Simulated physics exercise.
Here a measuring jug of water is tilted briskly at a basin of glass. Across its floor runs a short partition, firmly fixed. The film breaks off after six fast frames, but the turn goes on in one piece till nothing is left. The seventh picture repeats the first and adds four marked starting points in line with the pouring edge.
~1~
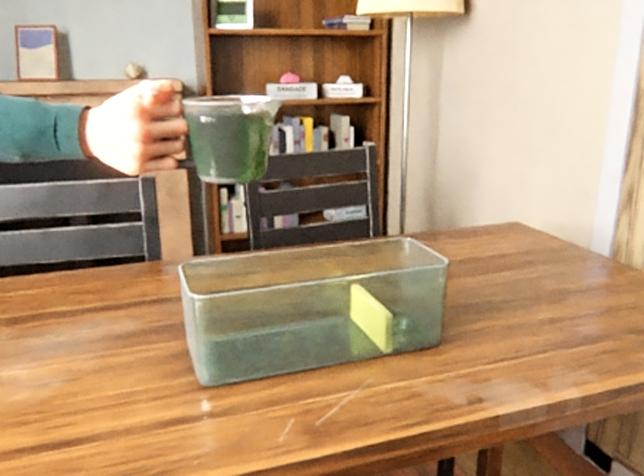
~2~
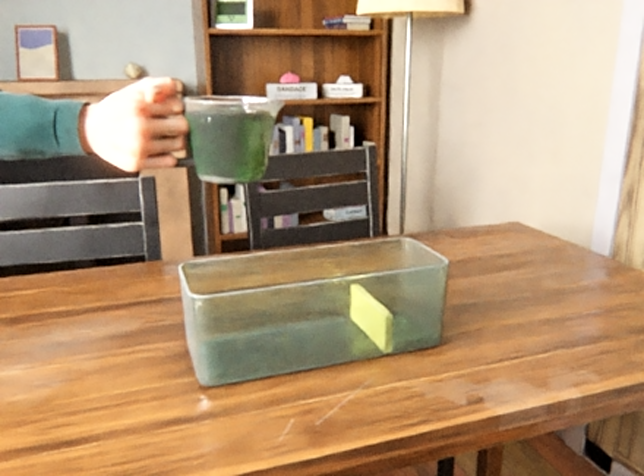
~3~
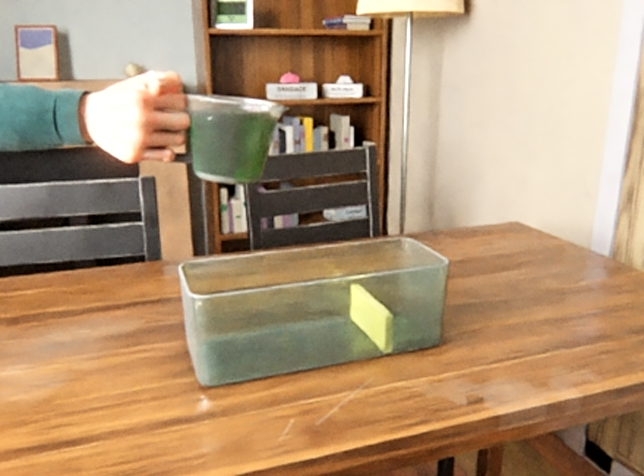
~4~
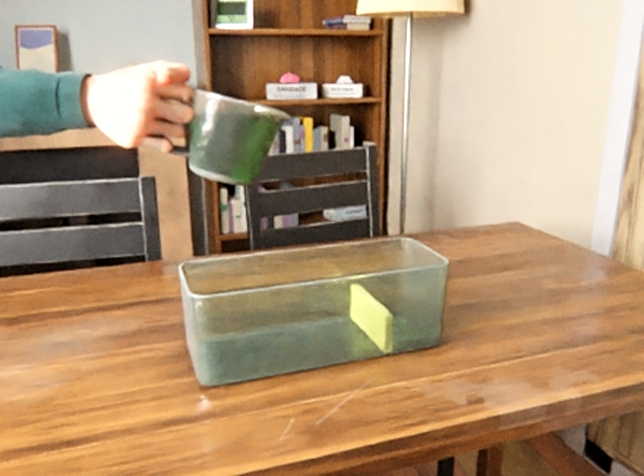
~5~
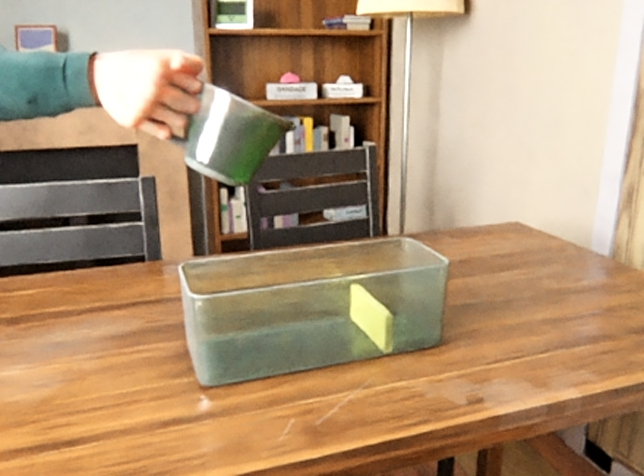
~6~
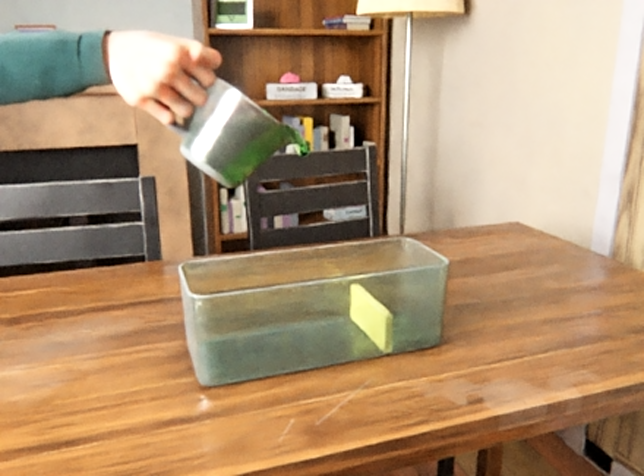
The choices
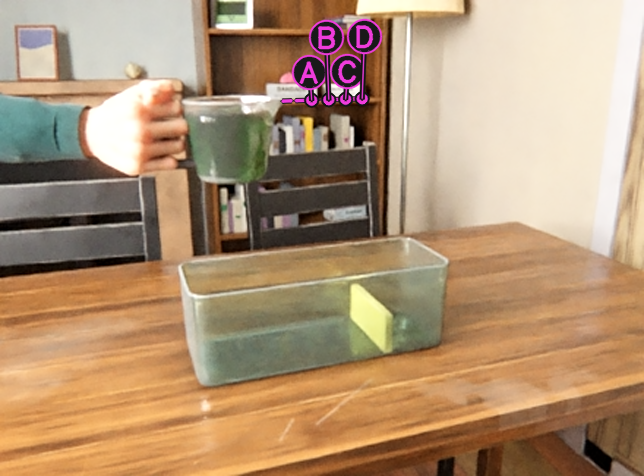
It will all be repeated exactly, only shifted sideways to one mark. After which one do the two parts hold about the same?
The best place is B.
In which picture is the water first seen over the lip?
In picture 5.
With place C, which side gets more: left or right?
More ends on the right.
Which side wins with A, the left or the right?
The left one.
In magenta, A at (311, 100); B at (328, 99); C at (345, 99); D at (362, 98).
If A is chosen, about 81 % ends left of the wall and 16 % right of it; 3 % is lost outside.
If B is chosen, about 52 % ends left of the wall and 47 % right of it.
If C is chosen, about 31 % ends left of the wall and 66 % right of it; 3 % is lost outside.
If D is chosen, about 26 % ends left of the wall and 70 % right of it; 4 % is lost outside.
